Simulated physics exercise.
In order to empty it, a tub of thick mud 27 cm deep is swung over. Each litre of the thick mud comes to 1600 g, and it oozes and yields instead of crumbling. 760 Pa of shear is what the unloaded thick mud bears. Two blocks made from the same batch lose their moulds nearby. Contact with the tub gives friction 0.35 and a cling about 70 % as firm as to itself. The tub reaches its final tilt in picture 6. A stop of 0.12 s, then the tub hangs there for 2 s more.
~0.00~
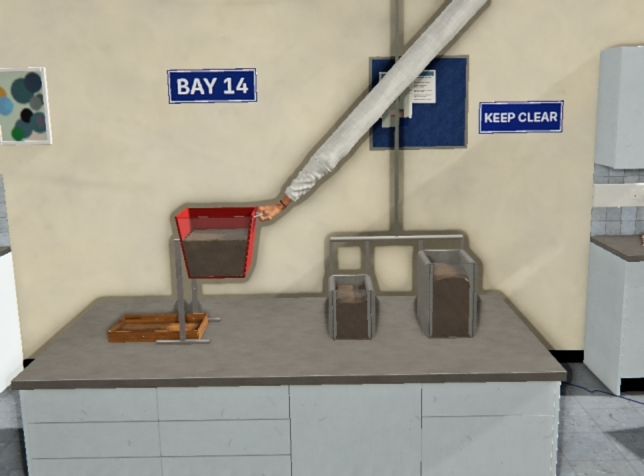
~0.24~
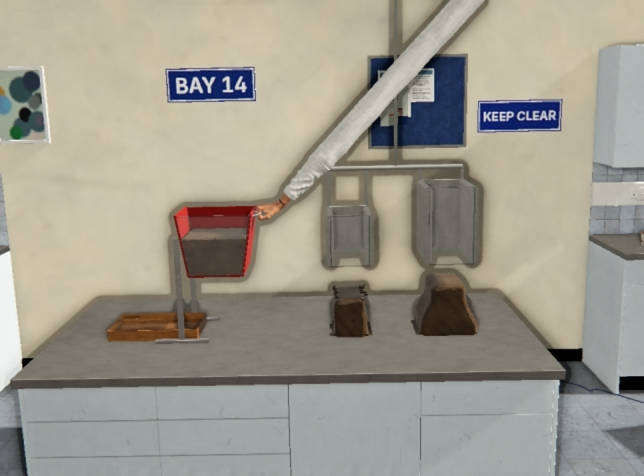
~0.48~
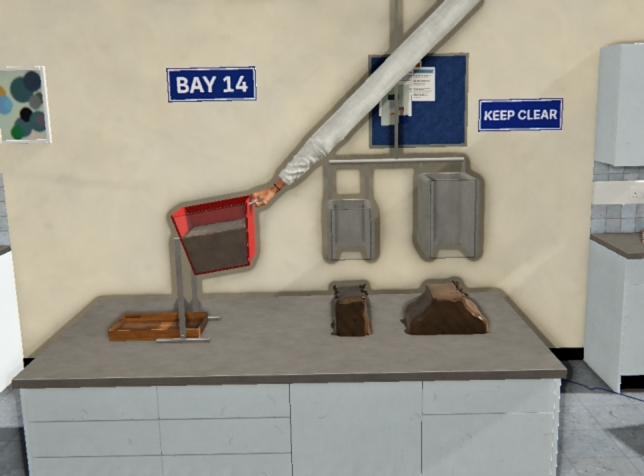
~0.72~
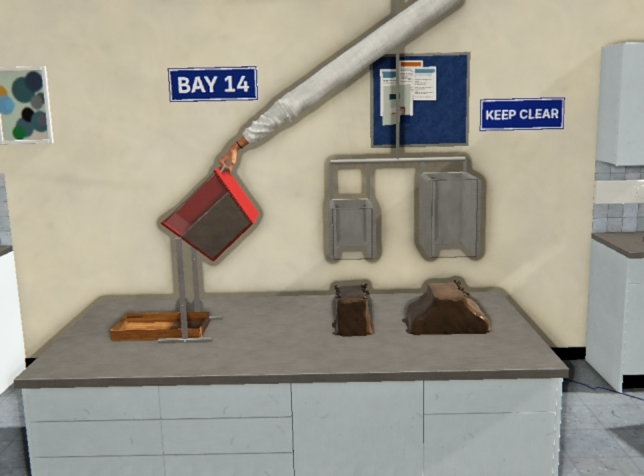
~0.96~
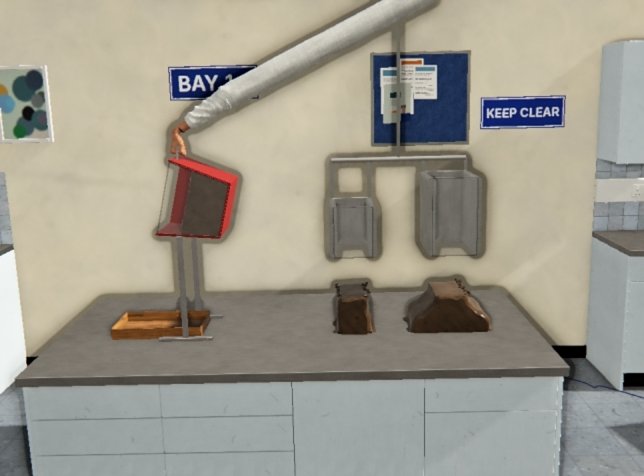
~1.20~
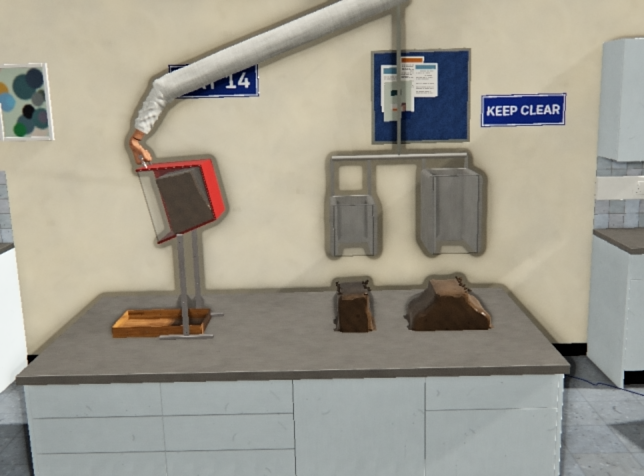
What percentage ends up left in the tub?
About 0 %.
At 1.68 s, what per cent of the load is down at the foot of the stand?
I'd say close to 50 per cent of it.
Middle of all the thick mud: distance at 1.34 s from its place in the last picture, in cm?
Looks like around 9 cm to me.
After 1.34 s, the tub is at 102 degrees and holds 89 %.
After 1.51 s, the tub is at 102 degrees and holds 38 %.
After 1.68 s, the tub is at 102 degrees and holds 14 %.
After 1.85 s, the tub is at 102 degrees and holds 0 %.
After 3.20 s, at the end, the tub is at 102 degrees and holds 0 %.
